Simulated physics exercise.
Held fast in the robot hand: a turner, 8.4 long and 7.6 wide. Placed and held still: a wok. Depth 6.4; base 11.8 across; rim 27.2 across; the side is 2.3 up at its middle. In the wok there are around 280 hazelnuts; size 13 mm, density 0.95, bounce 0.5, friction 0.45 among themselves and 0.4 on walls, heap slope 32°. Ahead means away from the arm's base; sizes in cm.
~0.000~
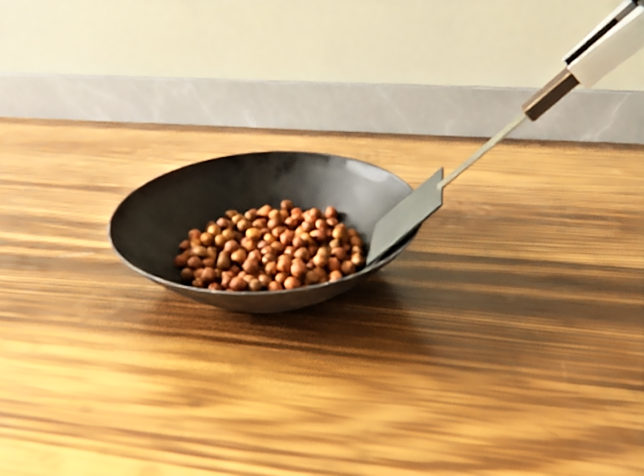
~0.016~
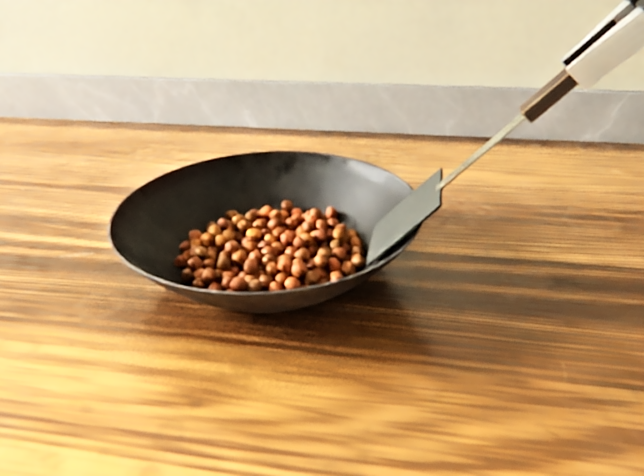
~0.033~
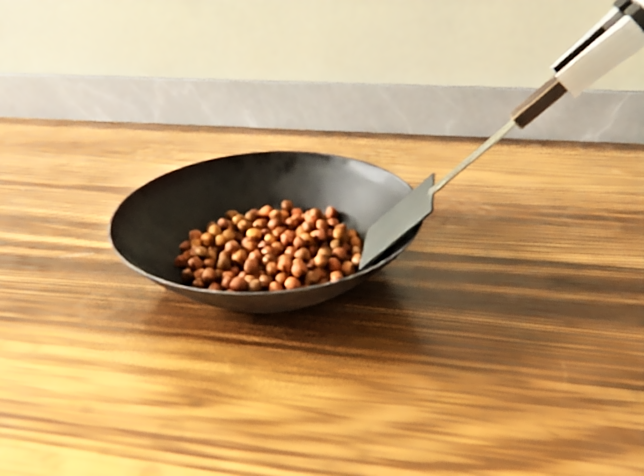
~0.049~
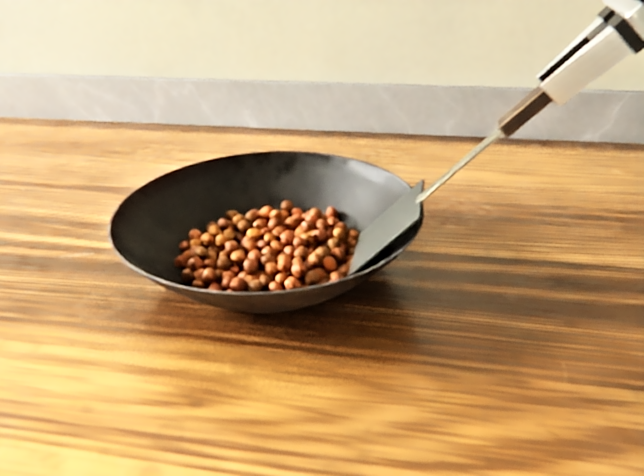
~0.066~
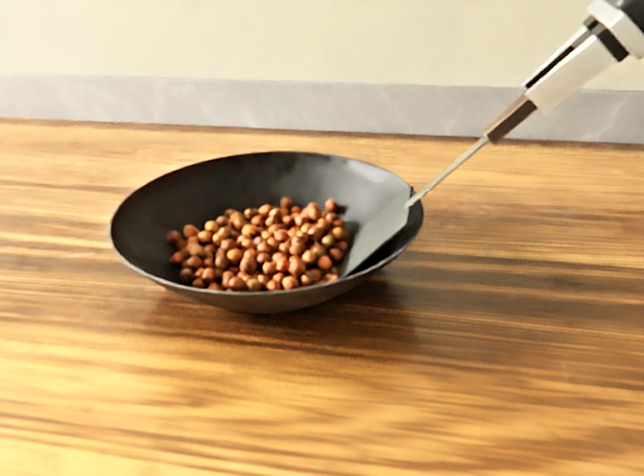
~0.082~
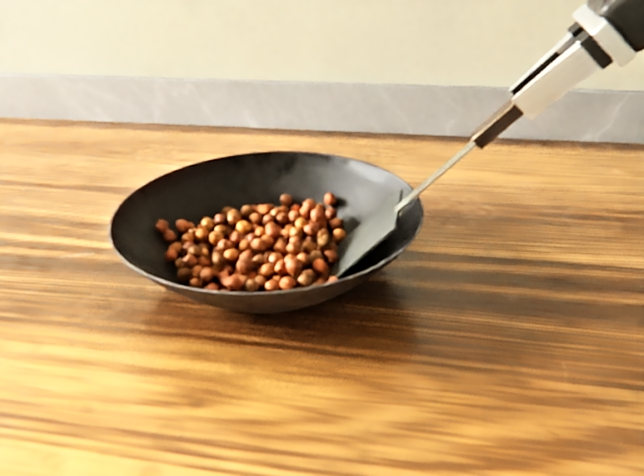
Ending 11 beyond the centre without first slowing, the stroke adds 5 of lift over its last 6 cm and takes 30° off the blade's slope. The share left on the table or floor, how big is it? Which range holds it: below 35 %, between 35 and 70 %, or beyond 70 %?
The range below 35 %.
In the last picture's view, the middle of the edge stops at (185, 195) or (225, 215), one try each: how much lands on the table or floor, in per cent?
10 % and 0 %.
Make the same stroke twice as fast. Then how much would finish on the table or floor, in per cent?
Near 50 %.
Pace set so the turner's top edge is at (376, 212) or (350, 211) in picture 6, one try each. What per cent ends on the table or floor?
Near 45 per cent in the first try and near 50 per cent in the second.
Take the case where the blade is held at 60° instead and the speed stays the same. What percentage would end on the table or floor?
Near 30 %.
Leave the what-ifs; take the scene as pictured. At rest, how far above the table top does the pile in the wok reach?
5.0 cm.
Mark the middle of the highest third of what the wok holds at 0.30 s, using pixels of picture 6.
The middle lies somewhere about (183, 209).
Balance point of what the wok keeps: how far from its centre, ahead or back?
About 3.0 centimetres ahead.
By 0.19 s, sloping 47°, highest piece 7 above the table; 279 in the wok.
By 0.30 s, sloping 39°, highest piece 8 above the table; 278 in the wok, 1 on the blade or in flight.
By 0.55 s, sloping 17°, highest piece 11 above the table; 201 in the wok, 41 on the table or floor, 37 on the blade or in flight.
By 1.60 s, sloping 17°, highest piece 4 above the table; 201 in the wok, 78 on the table or floor.
Final count, 201 in the wok, 78 on the table or floor. That is 28 % on the table or floor.
